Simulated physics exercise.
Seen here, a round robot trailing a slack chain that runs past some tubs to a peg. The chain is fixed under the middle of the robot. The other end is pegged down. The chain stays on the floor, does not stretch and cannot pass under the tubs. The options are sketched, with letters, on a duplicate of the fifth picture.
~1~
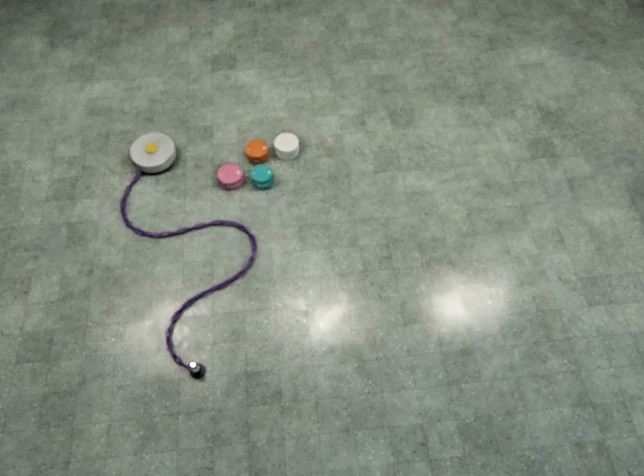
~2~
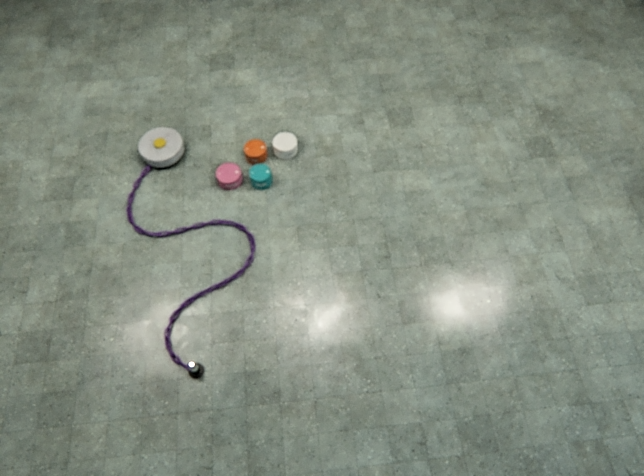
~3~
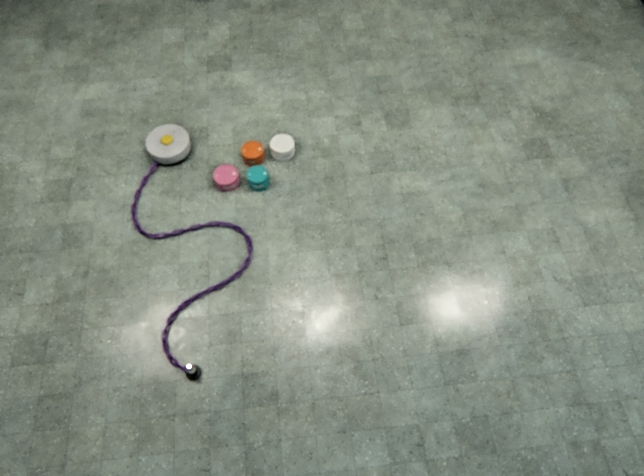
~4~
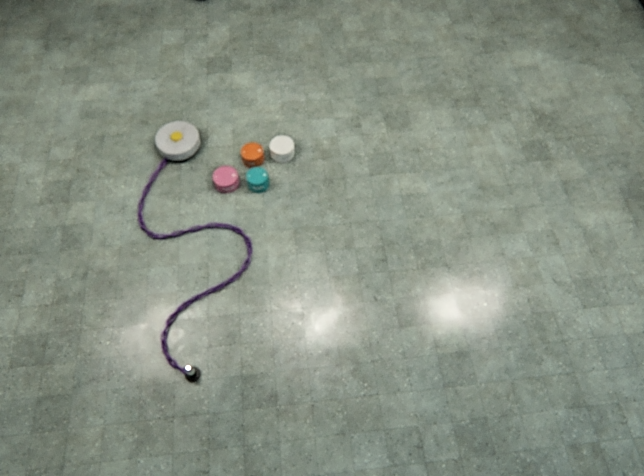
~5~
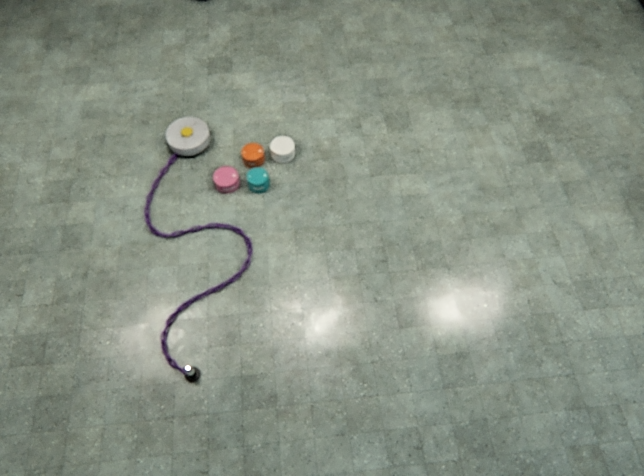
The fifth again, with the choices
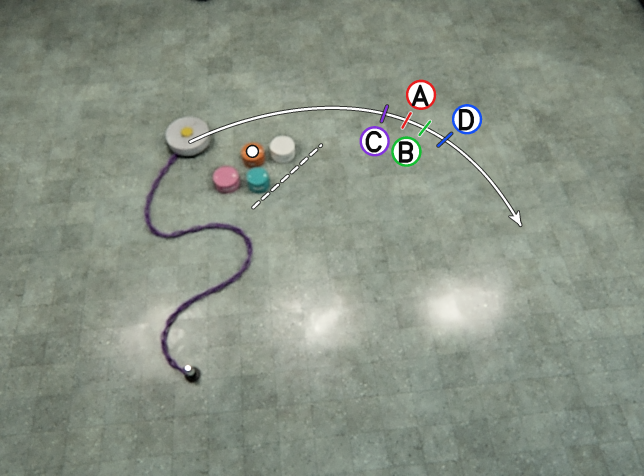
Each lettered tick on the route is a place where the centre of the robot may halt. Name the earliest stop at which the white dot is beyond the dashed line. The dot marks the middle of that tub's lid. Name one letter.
It can halt at D.
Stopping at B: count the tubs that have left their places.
By then, four.
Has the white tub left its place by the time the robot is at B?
Yes.
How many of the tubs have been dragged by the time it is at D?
By then, four.
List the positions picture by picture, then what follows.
In the first picture, orange tub (257, 153); pink tub (231, 177); turquoise tub (262, 177).
In the second picture, robot (162, 148); white tub (285, 146).
In the third picture, robot (169, 145); orange tub (253, 154).
In the fourth picture, robot (178, 142); turquoise tub (258, 180).
In the fifth picture, robot (189, 137); peg (191, 372); orange tub (253, 156); pink tub (227, 180).
On the copy, A at (407, 120); B at (425, 128); C at (384, 114); D at (445, 140); the dashed line at (288, 175); the route from (190, 142) via (378, 112) to (521, 225); the white dot at (252, 151).
On D. First, robot (279, 108); orange tub (253, 156).
Then, robot (372, 106); orange tub (253, 156).
Finally, robot (446, 135); orange tub (293, 182); pink tub (276, 201); turquoise tub (300, 199); white tub (315, 174); the dot on the orange tub is over the dashed line.
By contrast, A leaves the dotted tub short, at (271, 168); B leaves the dotted tub short, at (282, 174); C leaves the dotted tub short, at (259, 161).
